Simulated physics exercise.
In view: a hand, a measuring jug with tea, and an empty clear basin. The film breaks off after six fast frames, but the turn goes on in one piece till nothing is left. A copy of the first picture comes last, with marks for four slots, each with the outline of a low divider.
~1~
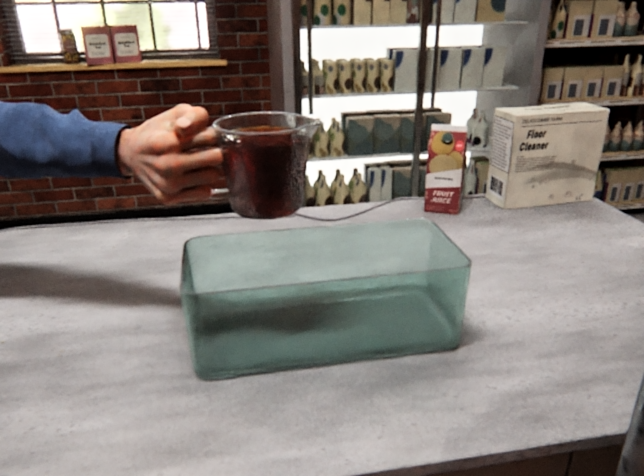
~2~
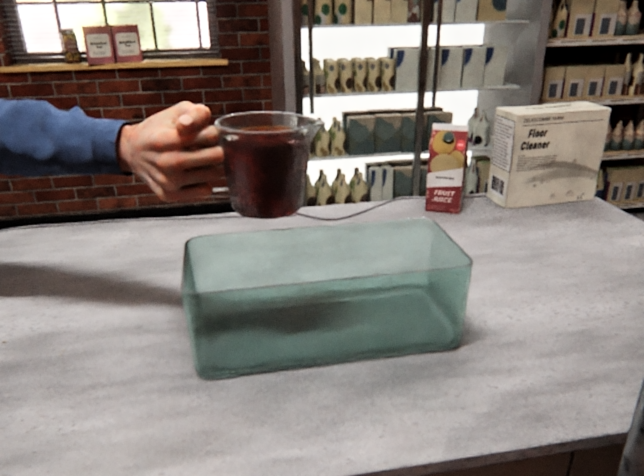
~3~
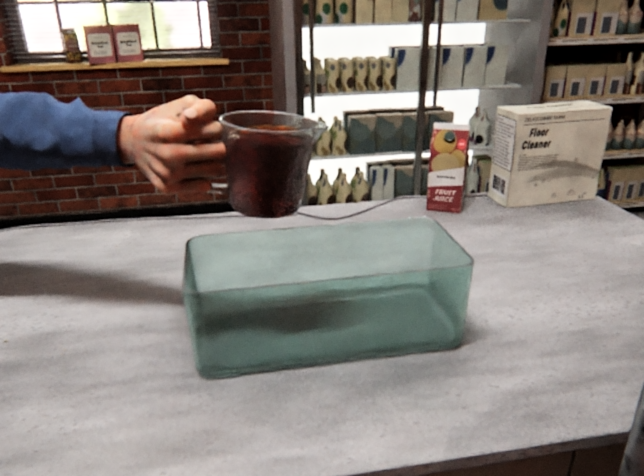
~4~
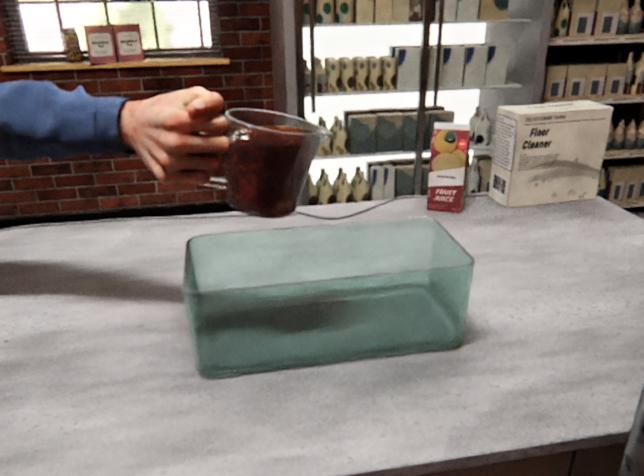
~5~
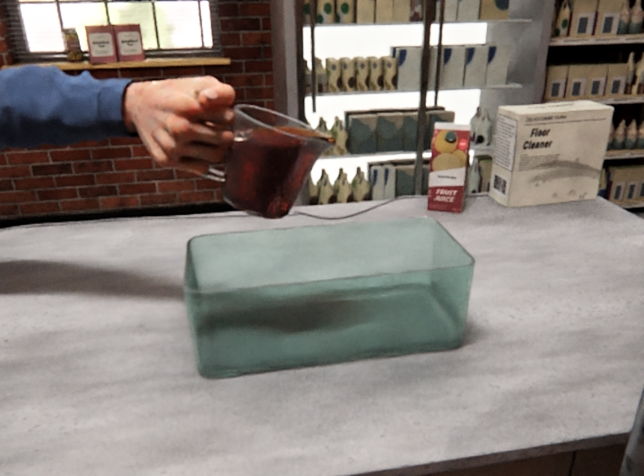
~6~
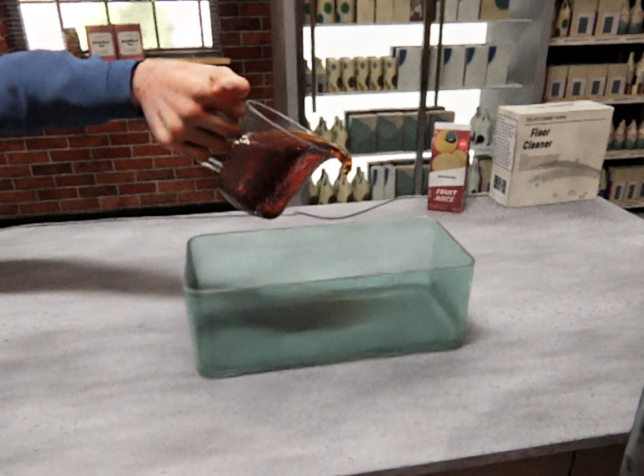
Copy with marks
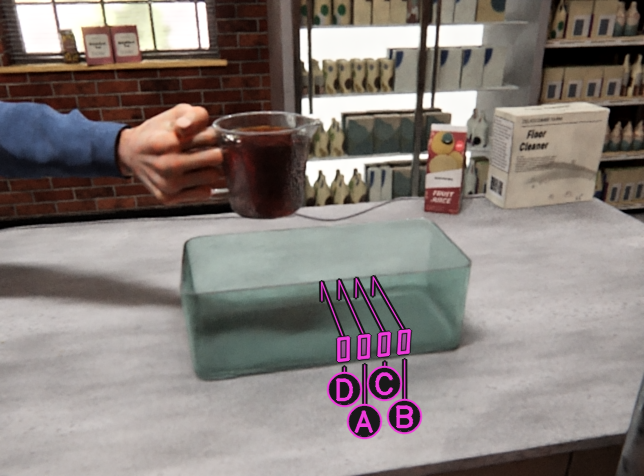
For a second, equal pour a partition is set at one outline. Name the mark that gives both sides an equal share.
C.
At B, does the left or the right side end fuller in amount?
More ends on the left.
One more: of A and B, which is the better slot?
Slot A.
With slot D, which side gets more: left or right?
The right side.
On the marked copy, A at (364, 364); B at (404, 359); C at (384, 362); D at (344, 367).
With A, about 25 % ends left of the wall and 74 % right of it.
With B, about 83 % ends left of the wall and 15 % right of it.
With C, about 48 % ends left of the wall and 51 % right of it.
With D, about 11 % ends left of the wall and 88 % right of it.
